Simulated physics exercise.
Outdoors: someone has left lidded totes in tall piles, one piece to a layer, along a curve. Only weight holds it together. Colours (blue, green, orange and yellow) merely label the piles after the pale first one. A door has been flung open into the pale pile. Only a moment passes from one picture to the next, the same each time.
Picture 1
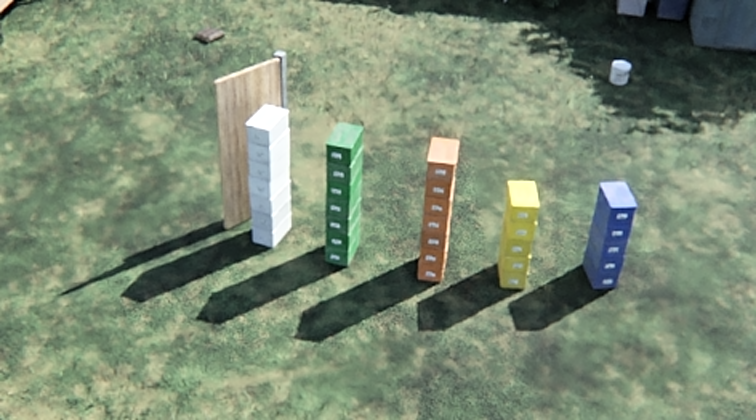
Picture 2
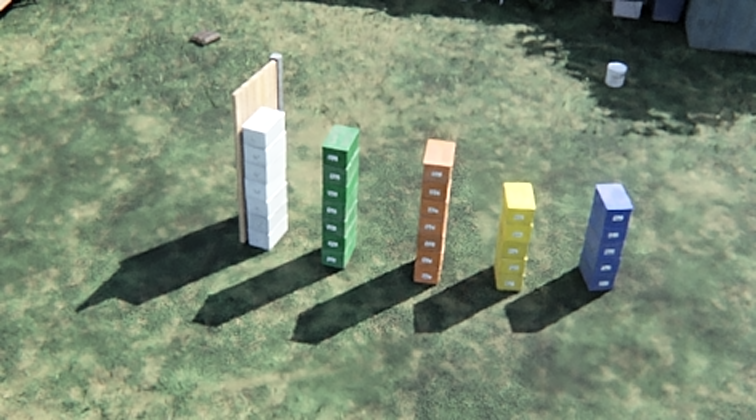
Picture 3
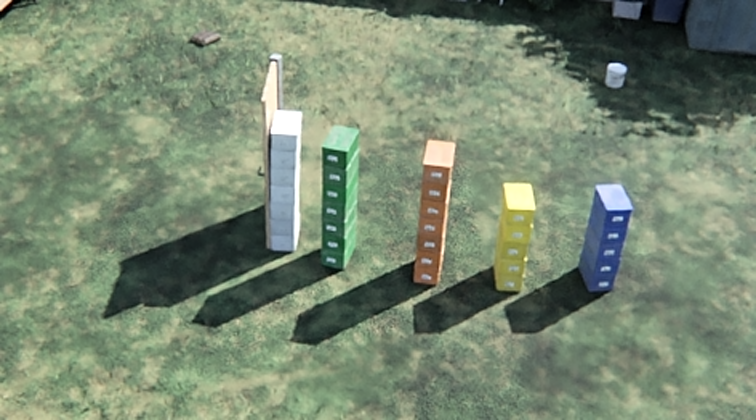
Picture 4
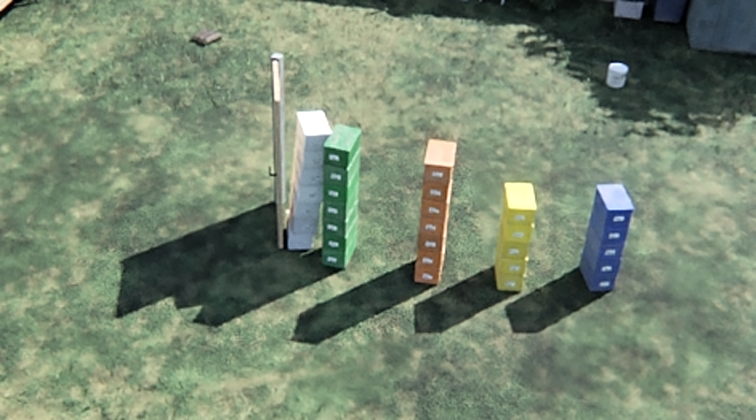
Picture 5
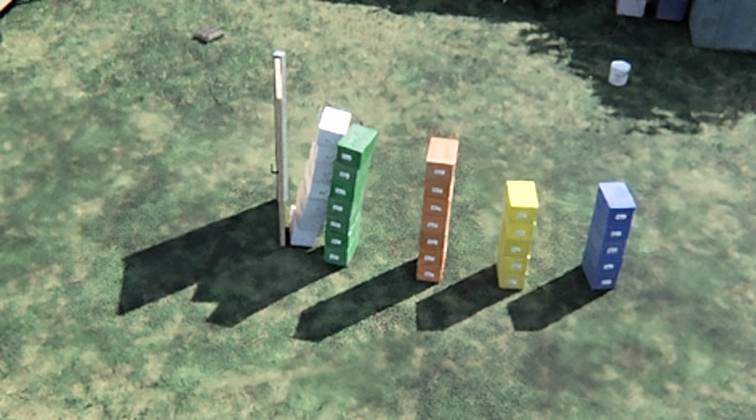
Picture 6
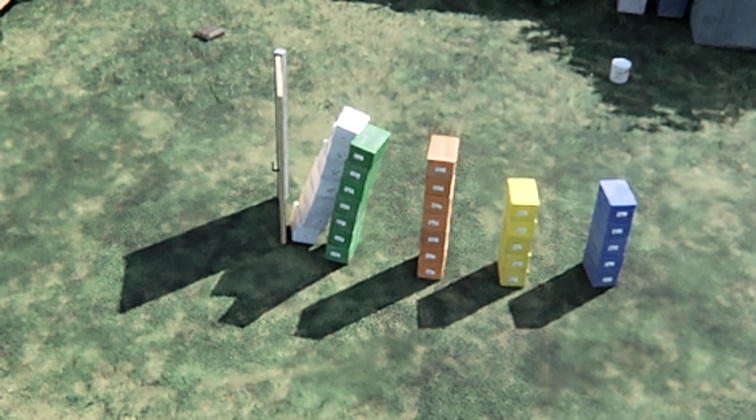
A wooden door swung around into a tall white stack on the grass, tilting it right against the green stack, which began leaning too, while the orange, yellow and blue stacks stood still.
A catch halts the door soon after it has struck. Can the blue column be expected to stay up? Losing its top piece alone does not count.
That pile gets wrecked.
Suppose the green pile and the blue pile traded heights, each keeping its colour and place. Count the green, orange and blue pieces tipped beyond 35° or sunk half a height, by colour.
Pile by pile, green 5, orange 6, blue 6.
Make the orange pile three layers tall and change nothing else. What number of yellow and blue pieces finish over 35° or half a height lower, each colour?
Down at the end: Yellow 0, blue 0.
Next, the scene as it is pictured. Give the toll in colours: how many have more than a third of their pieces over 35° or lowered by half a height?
4 of them.
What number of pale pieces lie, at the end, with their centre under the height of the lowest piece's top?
7 pale pieces.
Just after the last frame, 7 of the pale pile down; none of the 5 blue totes down (7 of 24 in all colours); top blue tote unmoved; top green tote tilted clearly, about its own height lower.
A moment on, 7 of the pale pile down; none of the 5 blue totes down (19 of 24 in all colours); top blue tote tilted barely; top green tote upside down.
When it is over, 7 of the pale pile down; 4 of the 5 blue totes down (23 of 24 in all colours); top blue tote on its side; top green tote upside down. In pixels of the last frame, middles, top blue tote near (730, 240), top green tote near (538, 316).
